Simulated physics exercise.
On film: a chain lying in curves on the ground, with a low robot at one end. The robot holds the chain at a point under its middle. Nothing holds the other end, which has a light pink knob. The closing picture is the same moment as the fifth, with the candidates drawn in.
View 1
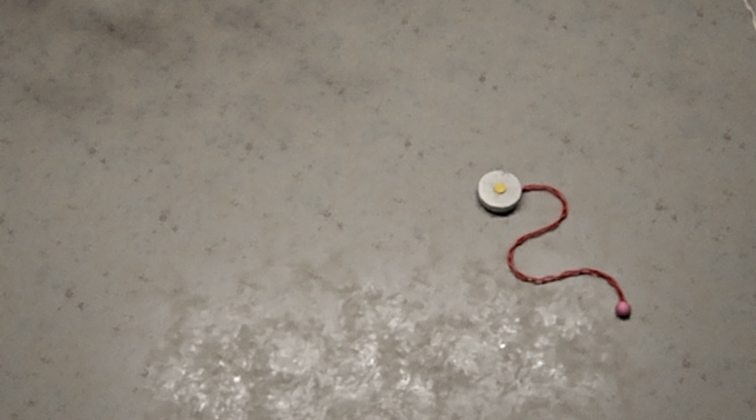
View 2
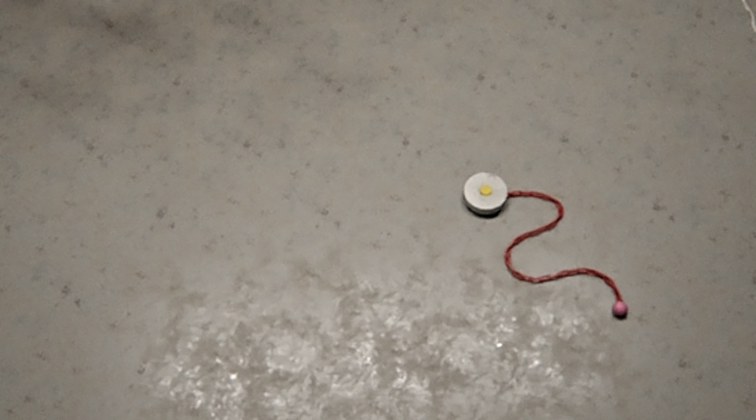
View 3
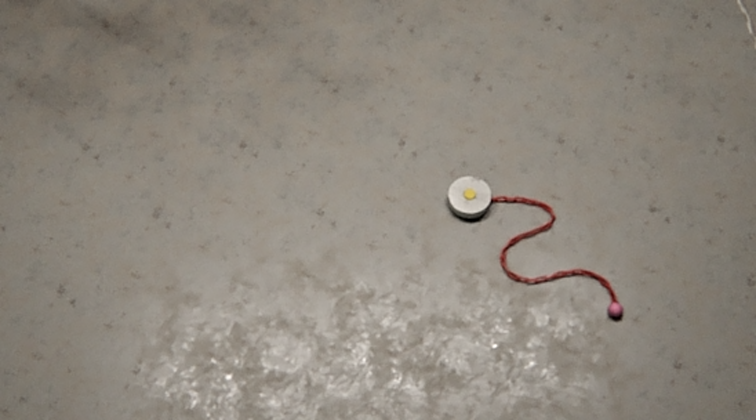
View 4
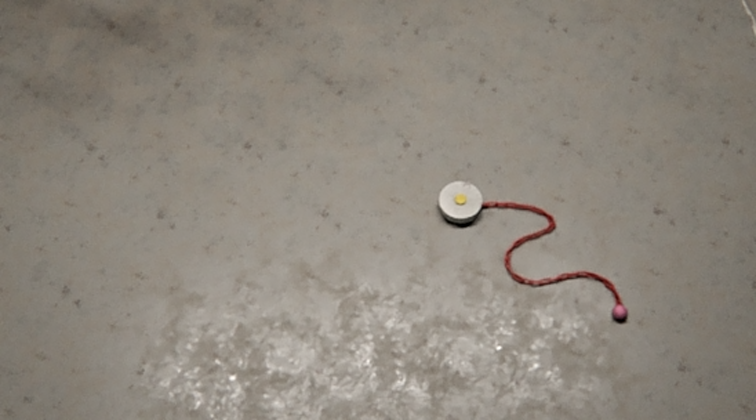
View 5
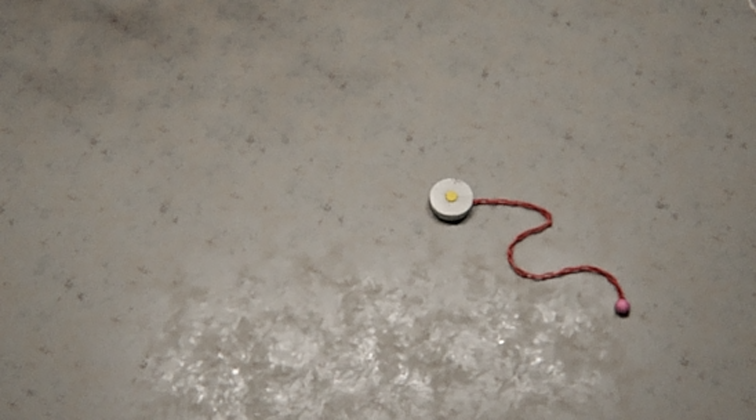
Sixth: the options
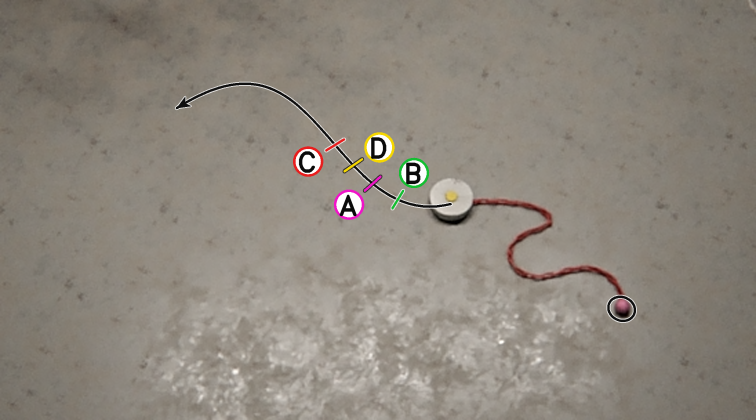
A low, round white device sits on a speckled grey floor, seen from above by a still camera, with a rough, shiny patch below. From its right side, a thin reddish strand curves down to a light pink knob at lower right, and a yellow spot marks its top. The device slides a short way left, dipping then rising slightly, drawing out the upper curve while the knob shifts slightly left, then back right.
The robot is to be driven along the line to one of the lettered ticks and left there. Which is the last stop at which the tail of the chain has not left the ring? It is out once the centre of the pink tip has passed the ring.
At D, and not beyond.
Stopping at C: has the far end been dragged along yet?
By then, yes.
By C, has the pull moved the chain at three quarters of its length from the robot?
By then, yes.
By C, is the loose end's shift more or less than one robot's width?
Less.
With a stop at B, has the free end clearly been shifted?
No.
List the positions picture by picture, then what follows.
Robot (499, 192); free end (624, 309), in the first picture.
Robot (485, 194); free end (620, 308), in the second picture.
Robot (469, 198); free end (616, 310), in the third picture.
Robot (460, 203); free end (620, 312), in the fourth picture.
Robot (451, 200); free end (623, 306), in the fifth picture.
On the marked copy, A at (373, 184); B at (398, 200); C at (335, 145); D at (353, 165); the ring at (622, 309); the route from (451, 204) via (316, 123) to (177, 108).
With D. Early on, robot (411, 200), middle of the chain (511, 249), free end (623, 306).
Further on, robot (376, 183), middle of the chain (511, 249), free end (623, 306).
At the end, robot (353, 161), middle of the chain (488, 240), free end (623, 306); the free end is still in its ring.
As for the rest, A is safe but short; B is safe but short; C drags the free end to (609, 289).
